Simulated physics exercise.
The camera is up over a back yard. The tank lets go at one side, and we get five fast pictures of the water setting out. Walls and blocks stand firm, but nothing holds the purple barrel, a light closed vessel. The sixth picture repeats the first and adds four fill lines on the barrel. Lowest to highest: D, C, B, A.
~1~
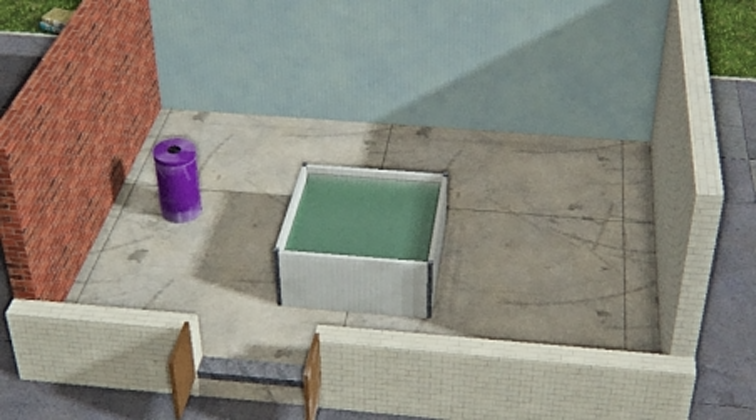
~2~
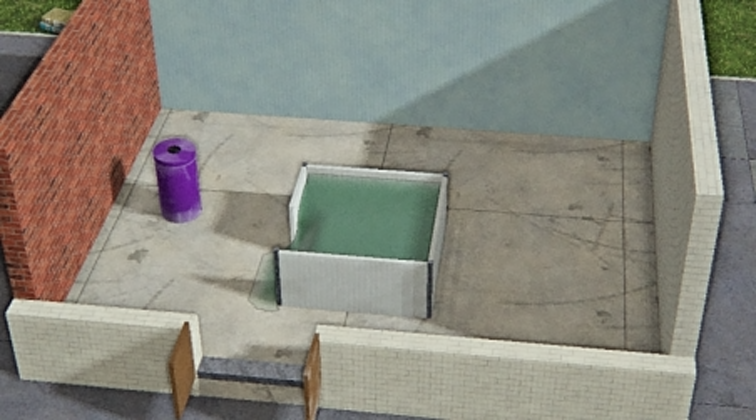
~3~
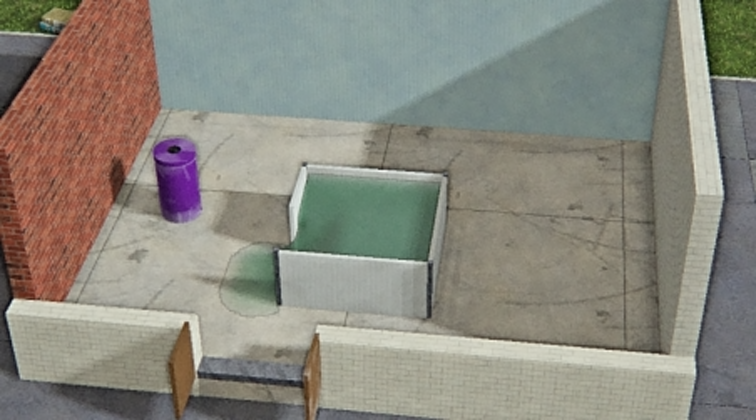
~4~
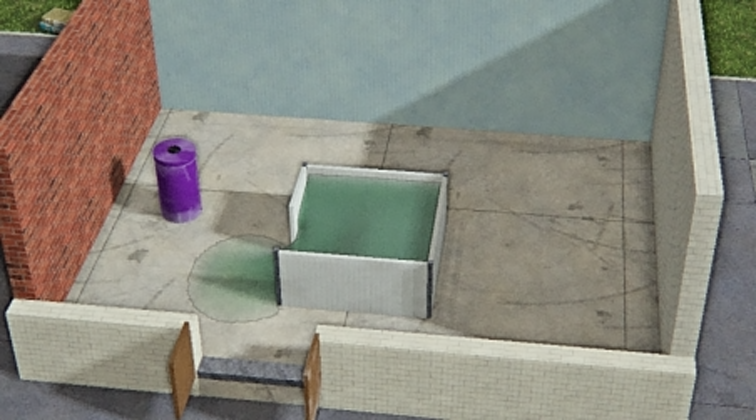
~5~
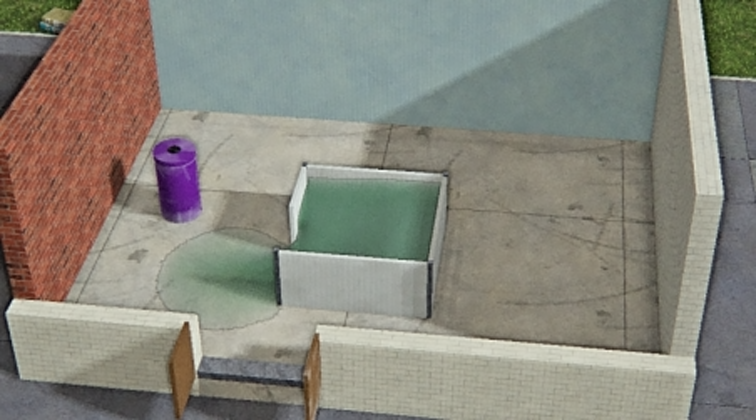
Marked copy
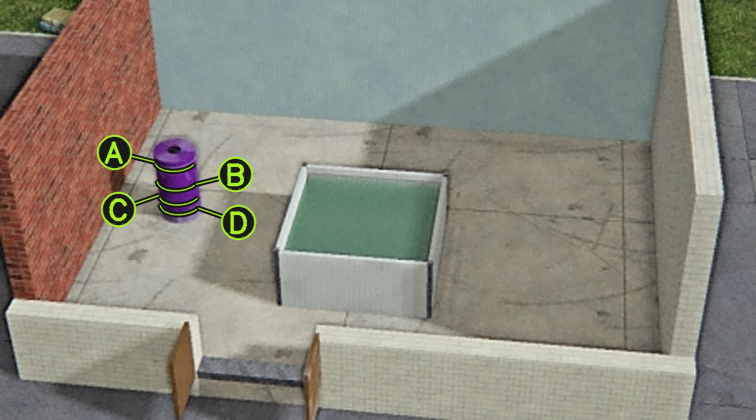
In a walled yard, green water spreads leftward across the ground from an open-sided tank.
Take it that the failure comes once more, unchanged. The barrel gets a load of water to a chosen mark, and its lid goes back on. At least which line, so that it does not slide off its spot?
Choose C.
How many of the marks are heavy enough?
Three of the four.
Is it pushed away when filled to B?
No.
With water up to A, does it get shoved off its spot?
No, that is safe.
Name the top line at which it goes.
Here it is line D.
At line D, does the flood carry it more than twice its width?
No.
On the marked copy, A at (170, 171); B at (172, 190); C at (174, 205); D at (175, 214); from the bottom up D, C, B, A.
If A is chosen, it does not move.
If B is chosen, it does not move.
If C is chosen, it does not move.
If D is chosen, it is pushed about its own width away.
